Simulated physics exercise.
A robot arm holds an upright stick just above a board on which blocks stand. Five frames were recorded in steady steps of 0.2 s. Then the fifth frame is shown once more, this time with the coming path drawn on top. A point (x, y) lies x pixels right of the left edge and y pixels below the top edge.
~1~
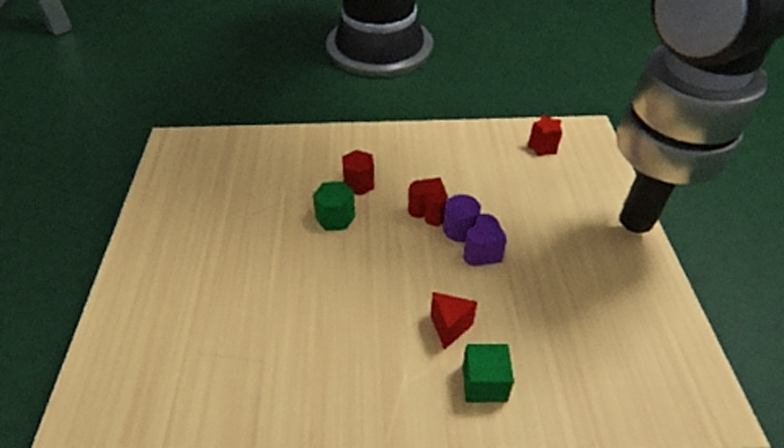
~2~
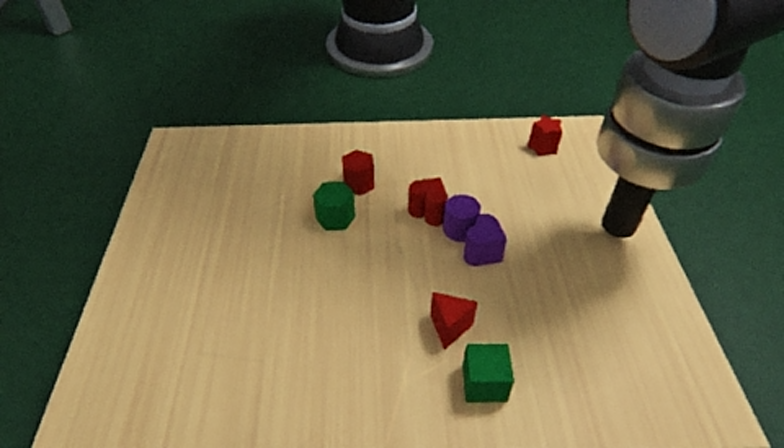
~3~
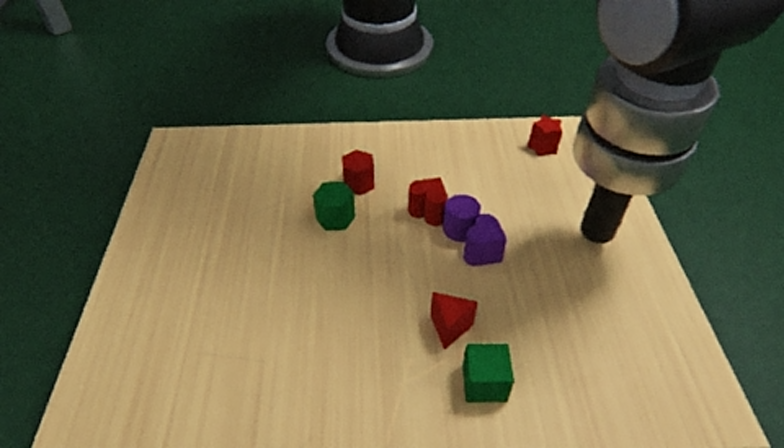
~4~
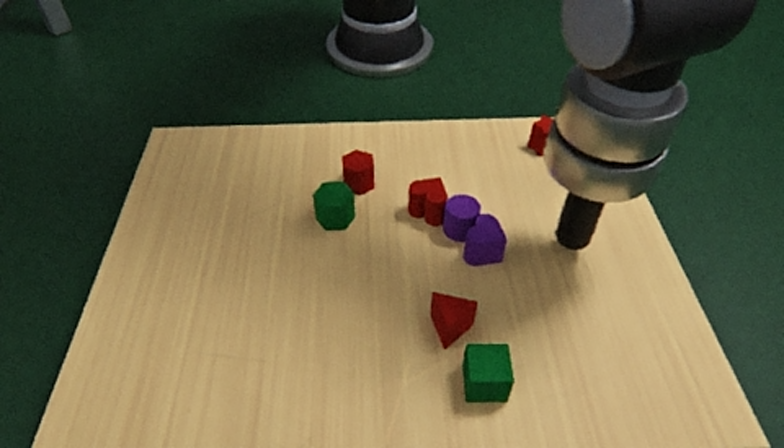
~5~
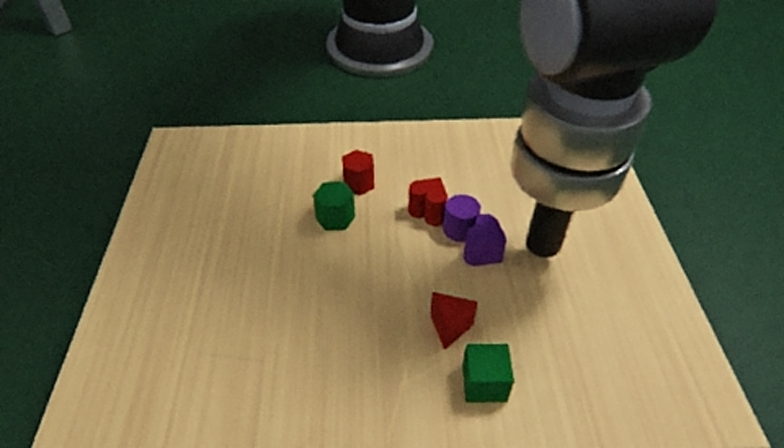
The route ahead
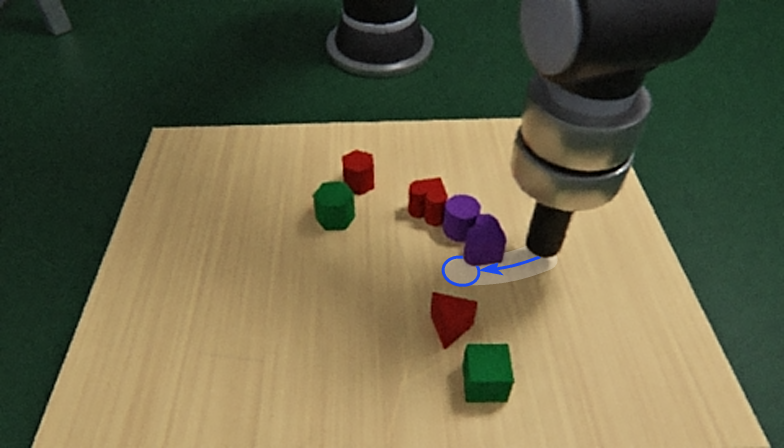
A robot arm with a dark upright stick starts at the right side of a wooden board and moves steadily left and slightly toward the viewer. It passes in front of a red block at the back, blocking it from view, and nears the purple blocks, while all the visible blocks stay still.
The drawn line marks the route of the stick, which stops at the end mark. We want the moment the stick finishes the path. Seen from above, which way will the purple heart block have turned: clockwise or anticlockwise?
Looking down on the board, it turns clockwise.
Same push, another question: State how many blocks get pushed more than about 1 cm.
I'd say one block gets moved.
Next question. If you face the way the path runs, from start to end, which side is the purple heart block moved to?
Goes right.
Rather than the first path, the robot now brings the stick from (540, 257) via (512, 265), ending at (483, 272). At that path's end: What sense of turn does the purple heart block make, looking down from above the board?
Clockwise.
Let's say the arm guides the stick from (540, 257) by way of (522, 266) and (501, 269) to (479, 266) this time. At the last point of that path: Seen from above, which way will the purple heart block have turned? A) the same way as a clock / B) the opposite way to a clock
A (the same way as a clock)
Drawn move, from (540, 257) by way of (515, 265) and (489, 270) to (461, 271).
What follows on the original path. Halfway along, stick (504, 256); purple heart block (475, 229), turned 35° clockwise.
At the end, stick (463, 259); purple cylinder still; purple heart block (448, 224), turned 90° clockwise.
